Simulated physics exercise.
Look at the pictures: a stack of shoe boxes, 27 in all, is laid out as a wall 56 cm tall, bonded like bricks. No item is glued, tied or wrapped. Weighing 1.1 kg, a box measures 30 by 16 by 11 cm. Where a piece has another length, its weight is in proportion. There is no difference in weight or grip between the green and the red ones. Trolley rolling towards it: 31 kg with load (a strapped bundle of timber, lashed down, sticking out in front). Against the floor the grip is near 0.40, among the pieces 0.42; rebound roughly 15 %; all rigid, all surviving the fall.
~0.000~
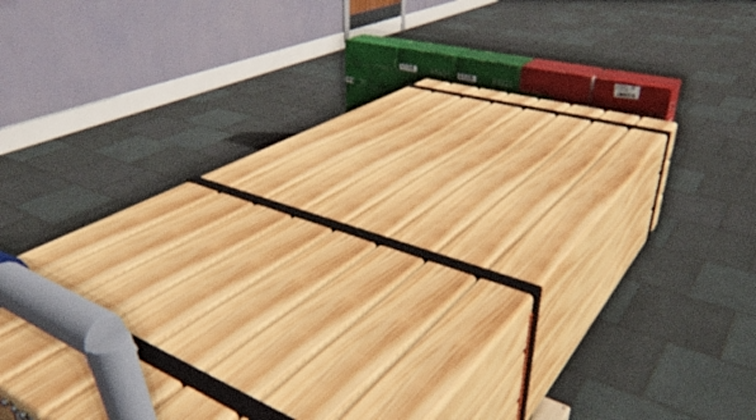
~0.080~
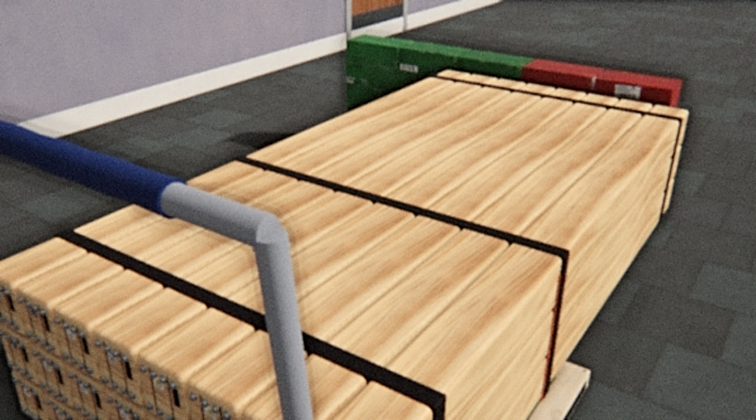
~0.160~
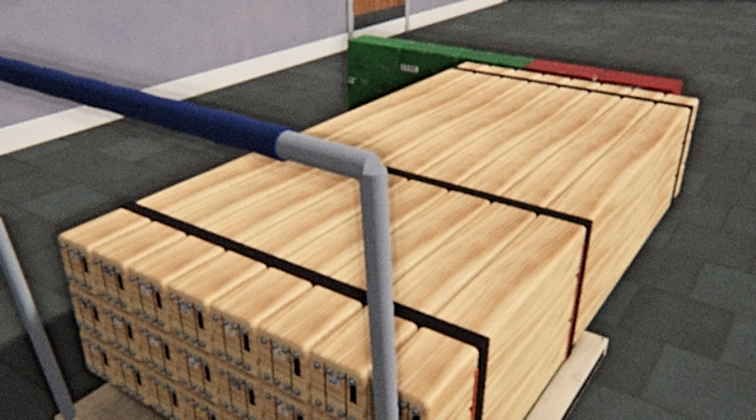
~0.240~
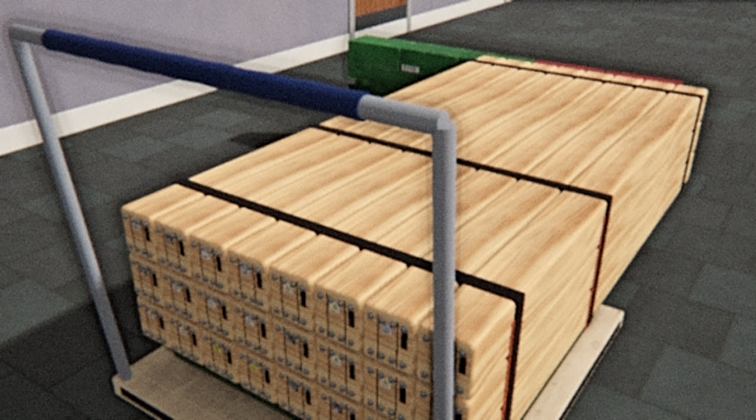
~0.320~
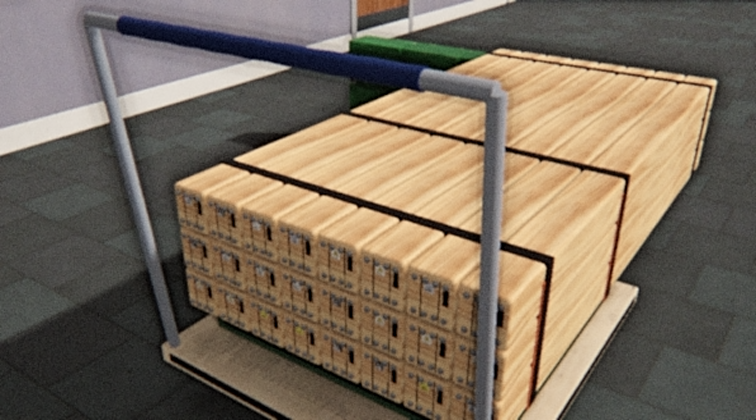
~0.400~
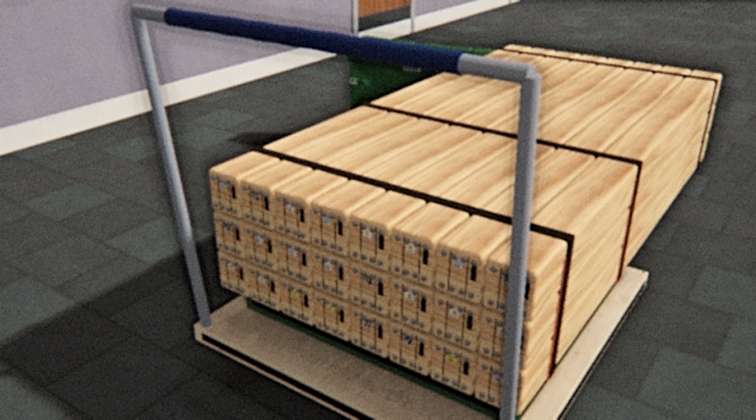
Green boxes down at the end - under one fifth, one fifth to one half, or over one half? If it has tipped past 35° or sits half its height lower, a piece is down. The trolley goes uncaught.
One fifth to one half.
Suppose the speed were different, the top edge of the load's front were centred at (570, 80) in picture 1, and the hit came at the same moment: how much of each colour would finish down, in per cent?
You'd end up with red at 80 per cent down and green at 40 per cent.
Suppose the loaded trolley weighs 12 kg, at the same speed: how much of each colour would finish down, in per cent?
In that case red comes to 70 and green to 30 percent.
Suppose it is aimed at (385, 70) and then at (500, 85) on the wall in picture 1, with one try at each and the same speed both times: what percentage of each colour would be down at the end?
Down by colour - red: 10%, then 60%; green: 80%, then 60%.
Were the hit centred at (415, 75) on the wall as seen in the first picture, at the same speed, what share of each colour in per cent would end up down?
That would leave red at 10 % and green at 80 %.
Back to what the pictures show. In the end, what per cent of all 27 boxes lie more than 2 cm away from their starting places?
Result: 60 per cent.
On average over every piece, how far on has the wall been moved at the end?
Mean shift: Around 40 cm.
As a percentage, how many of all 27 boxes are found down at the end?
Estimate: About 50% of them.
After 0.50 s, load 25 cm past the wall's line, still rolling; none of the 17 green boxes down (5 of 27 in all colours); top green box 12° from how it stood; top red box 14° from how it stood, 6 cm lower.
After 0.68 s, load 49 cm past the wall's line, still rolling; 4 of the 17 green boxes down (10 of 27 in all colours); top green box 34° from how it stood, 19 cm lower; top red box 59° from how it stood, 34 cm lower.
After 1.02 s, load 91 cm past the wall's line, still rolling; 5 of the 17 green boxes down (11 of 27 in all colours); top green box on its side; top red box 54° from how it stood, 39 cm lower.
After 1.40 s, load 1.24 m past the wall's line, still rolling; 6 of the 17 green boxes down (14 of 27 in all colours); top green box on its side; top red box 44 cm lower.
In the end (3.2 s), load 1.47 m past the wall's line, still rolling; 6 of the 17 green boxes down (14 of 27 in all colours); top green box on its side; top red box 44 cm lower. That is 35 per cent. From the last view, middles, top green box near (505, 103), top red box near (723, 112).
